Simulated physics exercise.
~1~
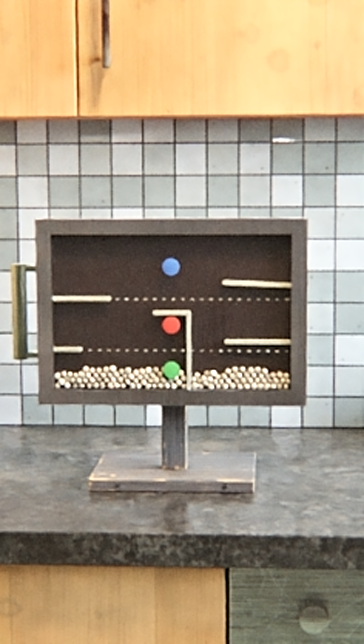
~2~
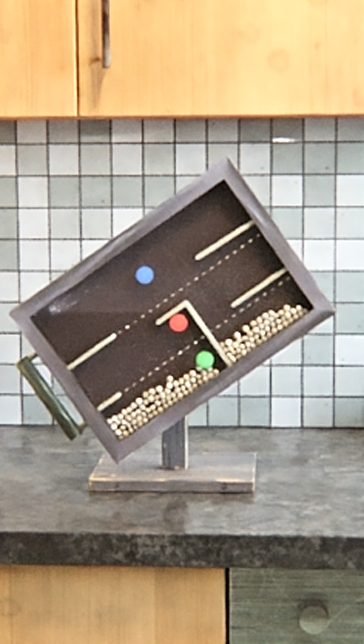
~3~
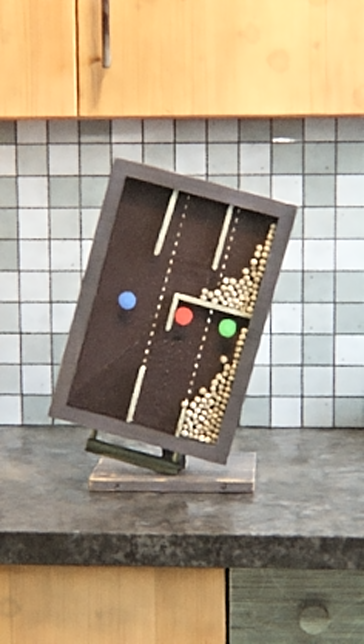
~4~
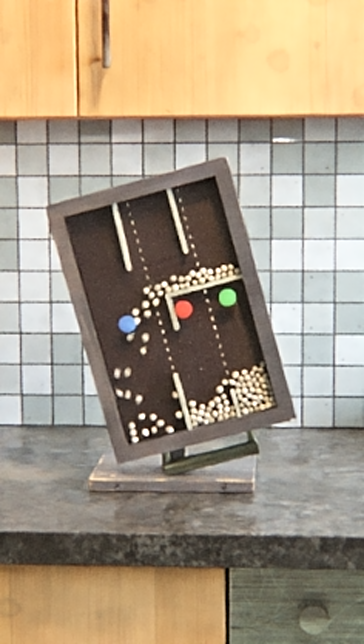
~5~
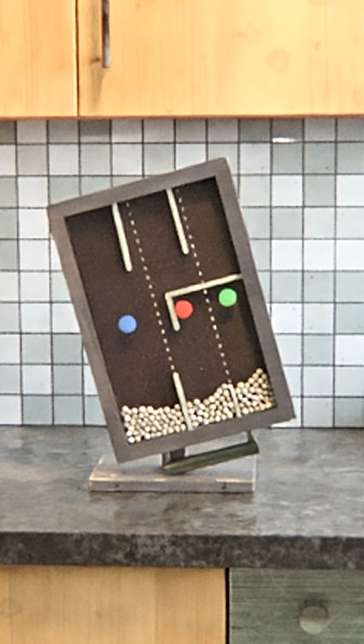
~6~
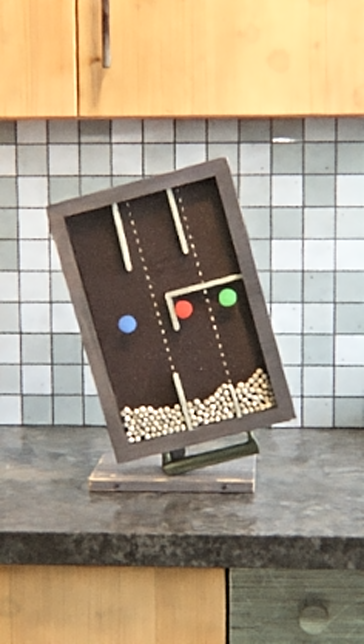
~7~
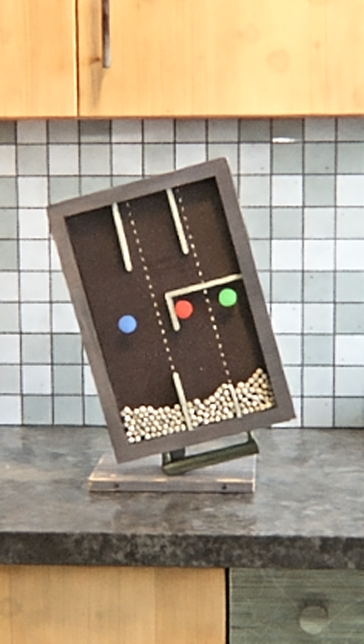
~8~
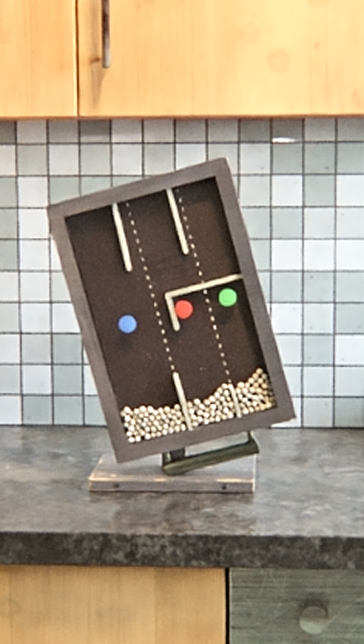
A dark case of white balls tips anticlockwise past upright, and they settle along its lower end.
